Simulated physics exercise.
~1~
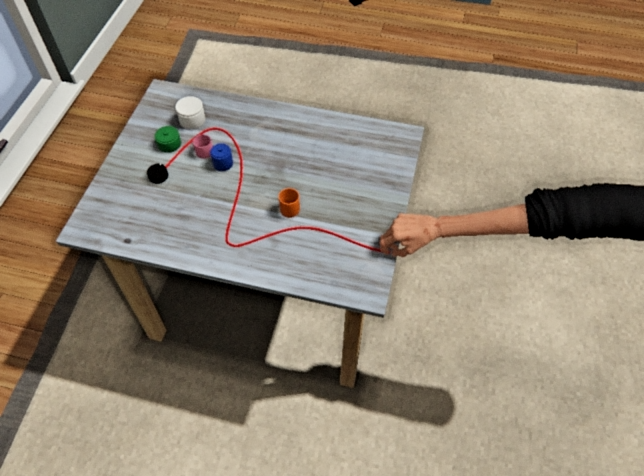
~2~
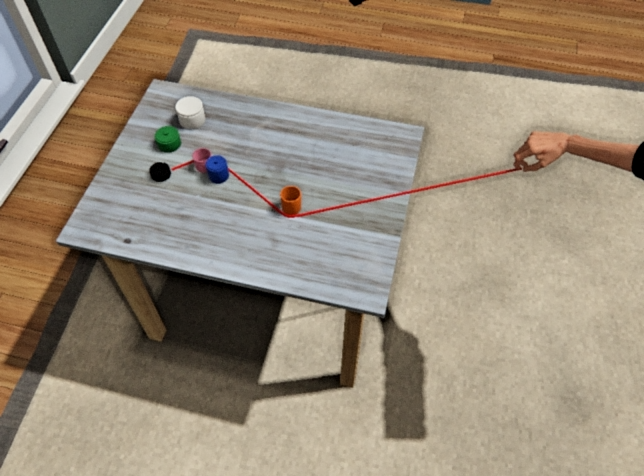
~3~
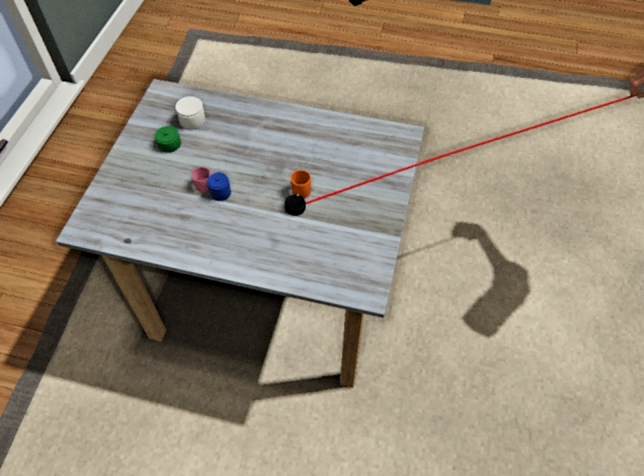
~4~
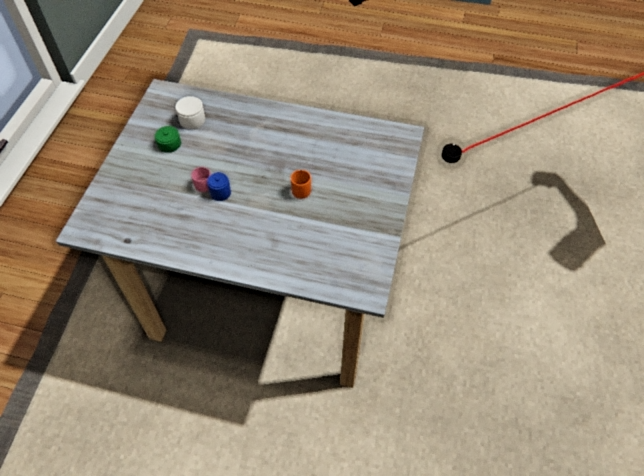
Black puck pulled by a hand on a red wire, nudging pink, blue and orange items before leaving the table's right edge.
